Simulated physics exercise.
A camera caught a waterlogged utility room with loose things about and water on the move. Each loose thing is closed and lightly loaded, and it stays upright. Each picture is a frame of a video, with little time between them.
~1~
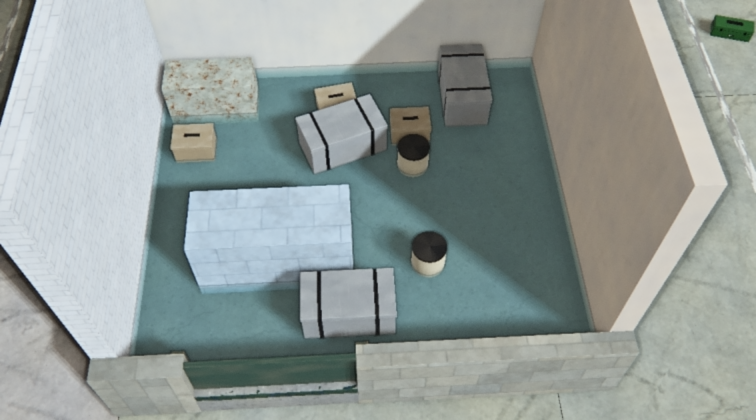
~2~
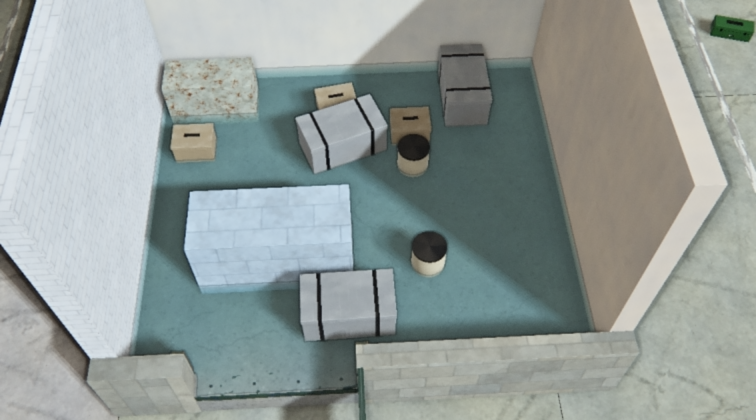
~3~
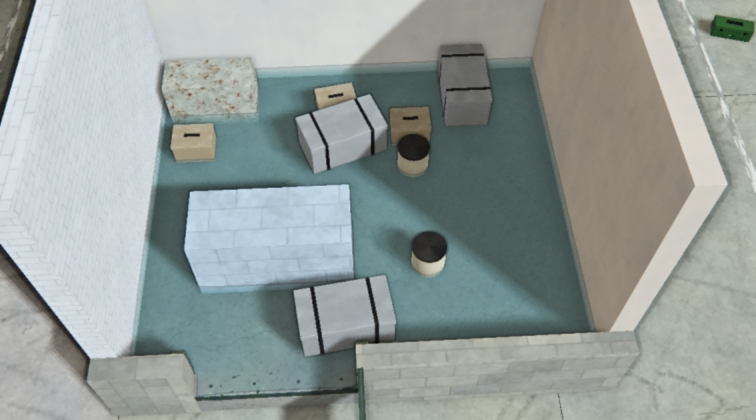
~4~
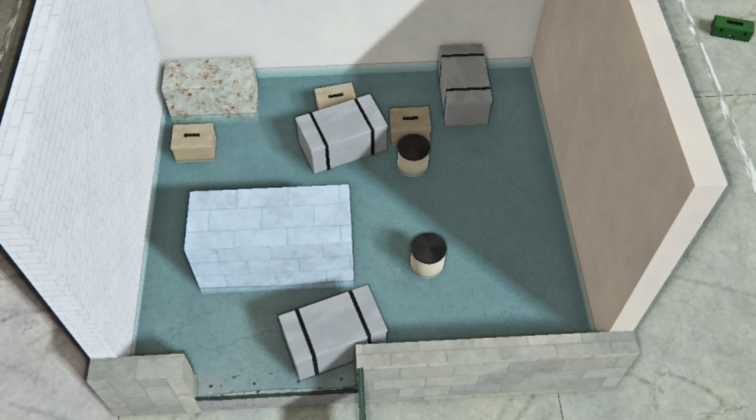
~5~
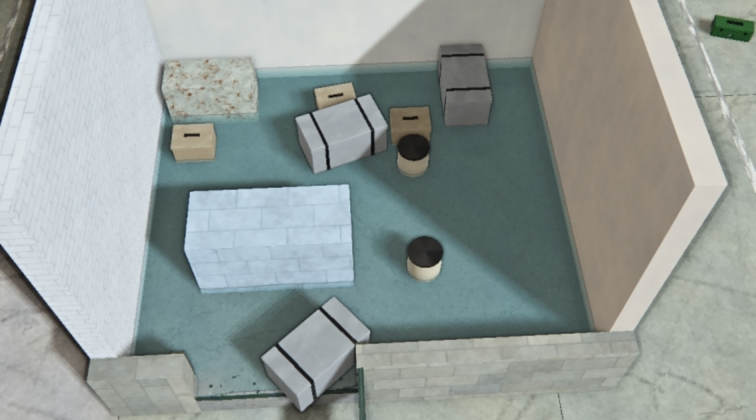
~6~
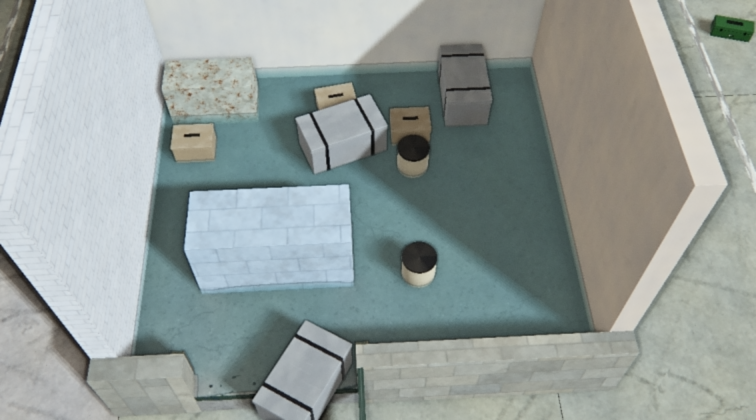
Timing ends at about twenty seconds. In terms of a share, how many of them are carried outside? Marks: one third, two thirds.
A third to two thirds.
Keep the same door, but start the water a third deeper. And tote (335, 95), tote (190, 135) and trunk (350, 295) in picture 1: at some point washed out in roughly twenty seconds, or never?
Notes - A: Still there; B: Lost; C: Lost.
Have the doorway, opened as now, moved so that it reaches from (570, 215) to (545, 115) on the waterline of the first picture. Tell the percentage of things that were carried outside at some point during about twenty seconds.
My estimate is some 90 percent.
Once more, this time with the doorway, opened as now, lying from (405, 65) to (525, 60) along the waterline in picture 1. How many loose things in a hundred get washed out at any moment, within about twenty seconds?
Estimate: Near 80 per cent.
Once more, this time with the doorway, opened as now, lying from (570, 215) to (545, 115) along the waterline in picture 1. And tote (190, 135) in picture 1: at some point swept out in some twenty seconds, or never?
My judgement: Held back.
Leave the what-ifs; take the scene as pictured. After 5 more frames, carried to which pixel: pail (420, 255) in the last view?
Position: About (345, 315).
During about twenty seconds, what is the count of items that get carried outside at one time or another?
My tally gives 4.
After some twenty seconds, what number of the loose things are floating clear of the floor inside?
My tally gives 4.
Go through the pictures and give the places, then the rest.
In the first picture, a trunk at (348, 293) floats; a pail at (430, 246) floats; 0 of 8 have shifted.
In the second picture, a trunk at (348, 295), afloat; a pail at (430, 246) floats; 0 of 8 have shifted.
In the third picture, a trunk at (344, 306) floats, close to its start; a pail at (430, 246) floats; 1 of 8 have shifted.
In the fourth picture, a trunk at (333, 323) floats, close to its start; a pail at (429, 247), afloat; 1 of 8 have shifted.
In the fifth picture, a trunk at (316, 344), afloat, a stride from its start; a pail at (425, 251) floats, close to its start; 2 of 8 have shifted.
In the sixth picture, a trunk at (303, 372), on the bottom, a stride from its start; a pail at (420, 257) floats, close to its start; 2 of 8 have shifted.
A moment on, 1 of 8 are out; 7 afloat.
Next, 2 of 8 are out; 6 afloat.
Later, 4 of 8 are out; 4 afloat.
In the end, 4 of 8 are out; 4 afloat.
